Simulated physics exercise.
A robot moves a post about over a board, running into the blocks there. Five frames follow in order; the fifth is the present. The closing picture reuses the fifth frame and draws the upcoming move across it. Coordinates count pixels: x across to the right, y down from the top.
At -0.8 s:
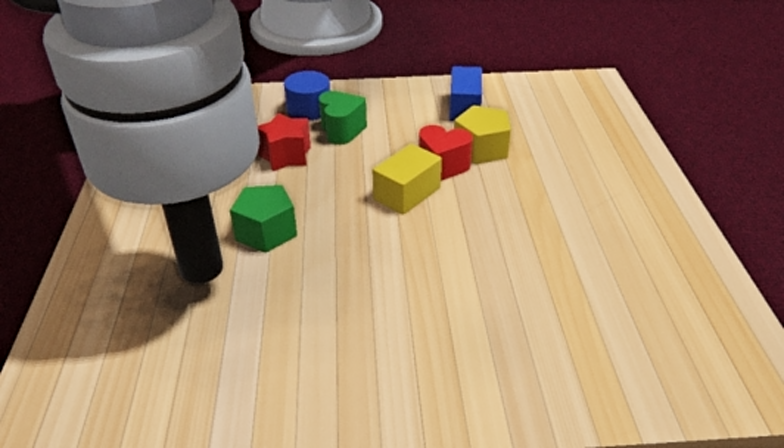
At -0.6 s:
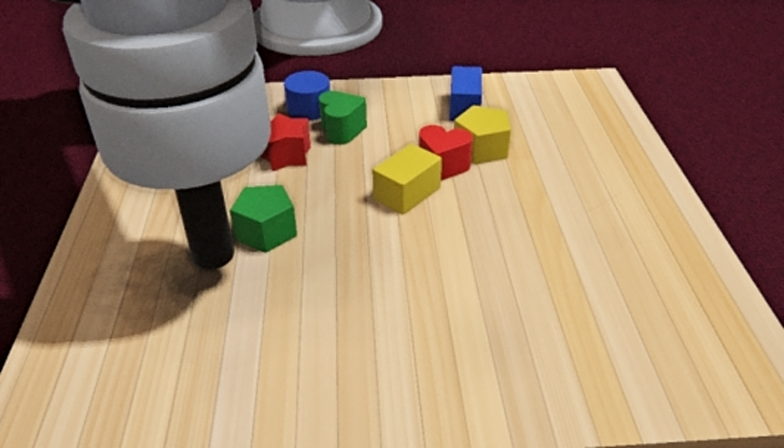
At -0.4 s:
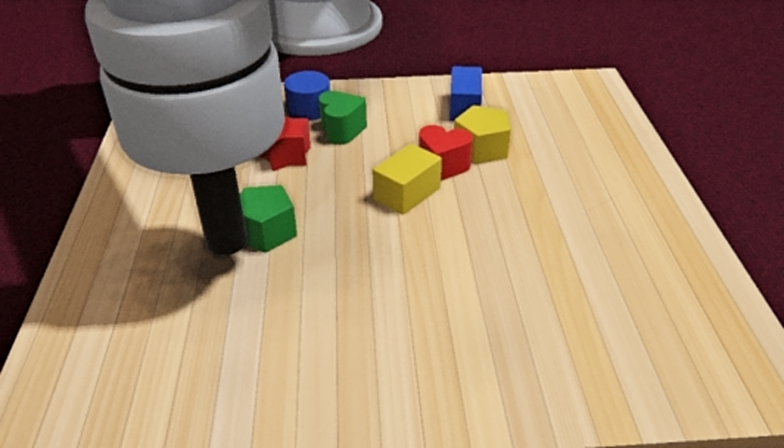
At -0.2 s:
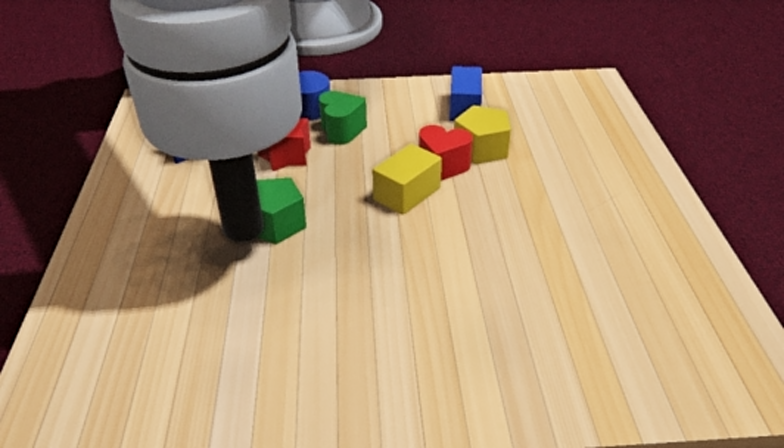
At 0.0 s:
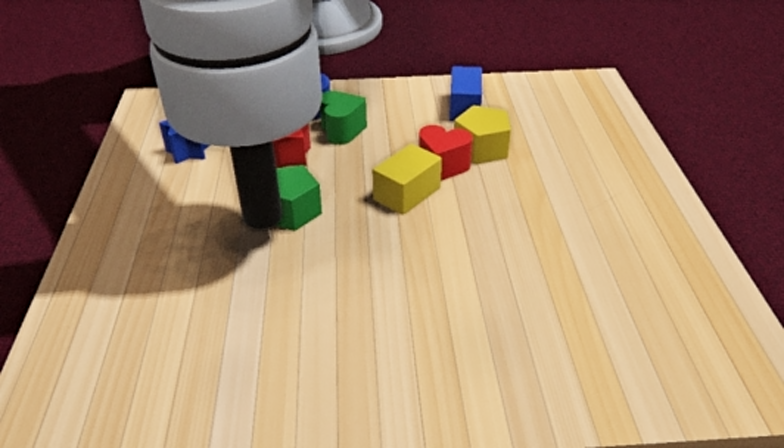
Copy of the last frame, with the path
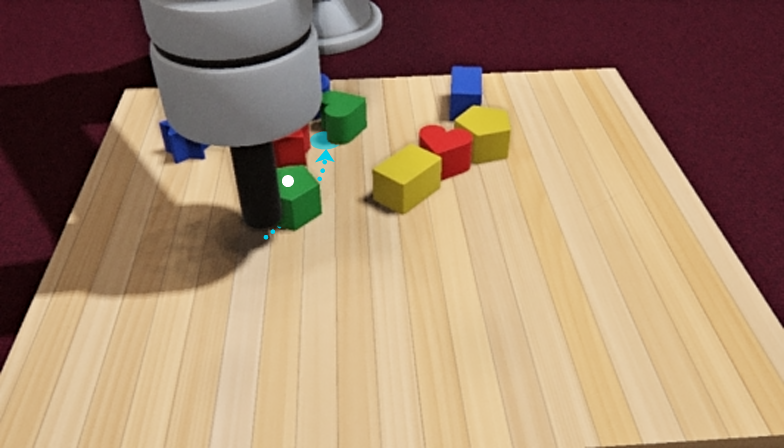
The robot's black post slid across the wooden board toward the upper right, met the green pentagon block, and pushed it a short way in that direction while the yellow and heart-shaped blocks stayed still.
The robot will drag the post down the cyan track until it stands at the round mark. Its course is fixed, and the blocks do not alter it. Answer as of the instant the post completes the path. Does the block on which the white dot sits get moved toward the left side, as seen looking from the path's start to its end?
The answer is no.
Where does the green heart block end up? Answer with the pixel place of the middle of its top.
It comes to (351, 89).
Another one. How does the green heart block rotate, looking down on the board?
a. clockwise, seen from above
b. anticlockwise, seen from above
That would be b.
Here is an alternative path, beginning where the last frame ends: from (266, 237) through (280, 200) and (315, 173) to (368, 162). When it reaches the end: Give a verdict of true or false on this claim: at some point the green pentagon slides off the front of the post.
That claim is false.
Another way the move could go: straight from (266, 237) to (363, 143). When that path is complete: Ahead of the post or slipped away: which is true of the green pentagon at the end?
Ahead of the post.
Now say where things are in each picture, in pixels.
The first picture shows post tip (203, 271); block tops, red star block (282, 127); green pentagon (262, 201); green heart block (340, 102).
The second picture shows post (214, 258); blocks unchanged.
The third picture shows post (227, 244); blocks unchanged.
The fourth picture shows post (244, 231); green pentagon (272, 193).
The fifth picture shows post (263, 219); red star block hidden; green pentagon (288, 181); green heart block (340, 102).
Path on the board, from (266, 237) over (303, 204) and (323, 171) to (326, 140); the dot is on the green pentagon.
What follows on the original path. One third of the way, post (301, 186); green pentagon (323, 151).
Two thirds of the way, post (321, 153); green pentagon (350, 124), turned 25° clockwise; green heart block (344, 97).
At the end, post (325, 123); red star block in place; green pentagon (364, 113), turned 60° clockwise; green heart block (351, 89), turned 45° anticlockwise.
